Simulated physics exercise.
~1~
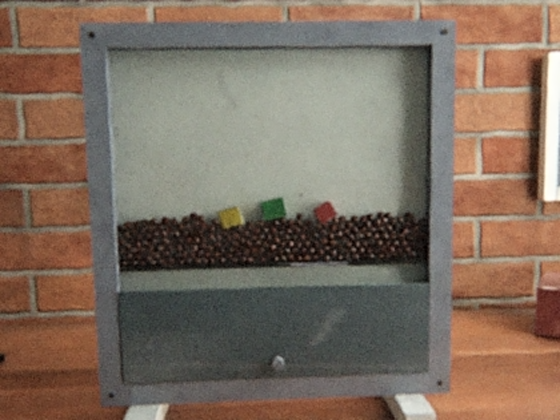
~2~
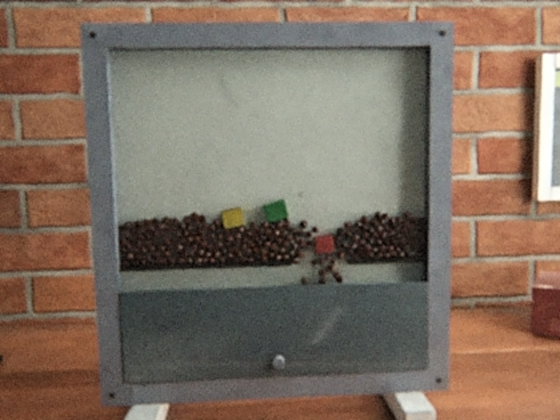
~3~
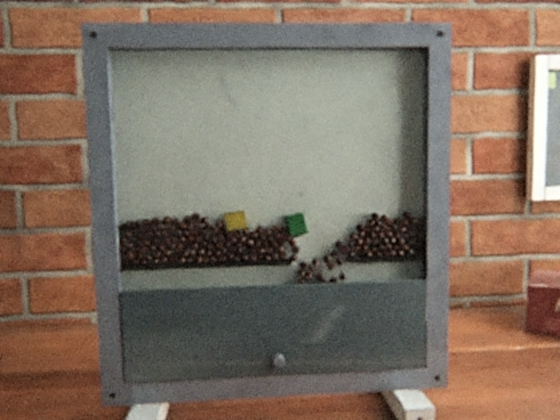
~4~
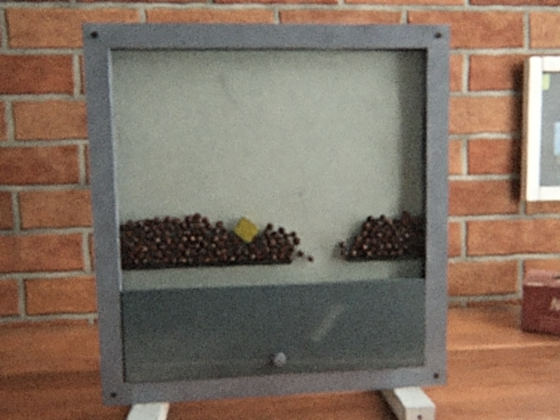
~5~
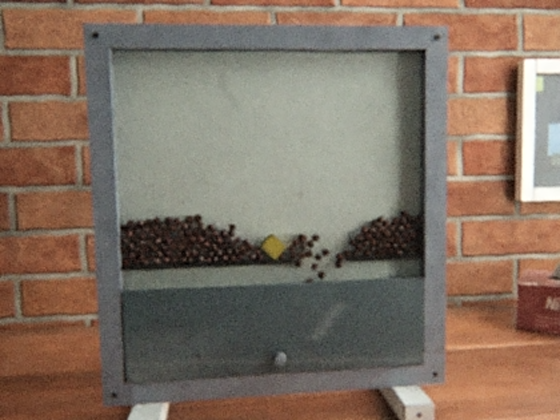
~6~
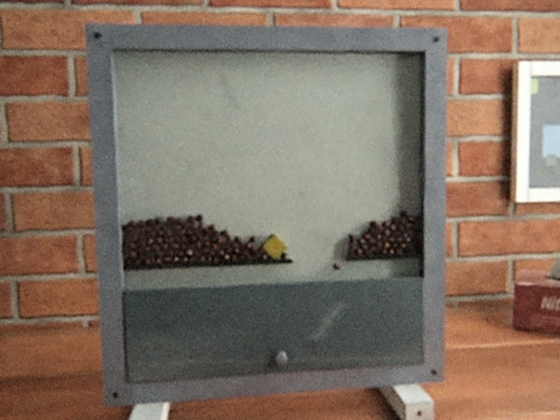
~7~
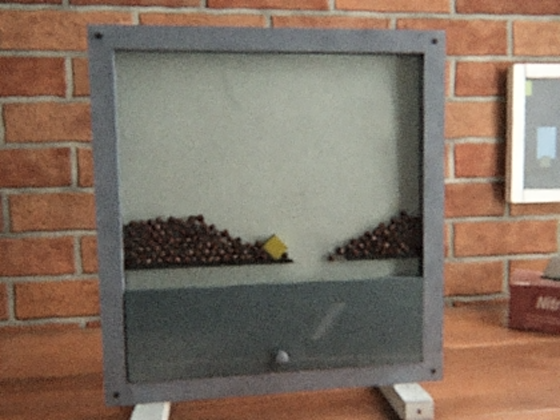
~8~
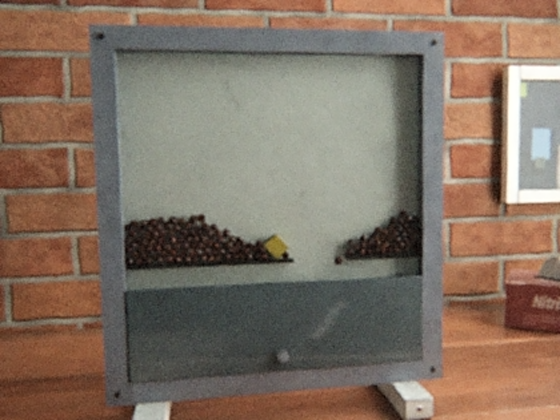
Tabletop by brick wall, dark beads draining inside clear-faced case, red then green blocks disappearing, yellow block sliding right and resting tilted.
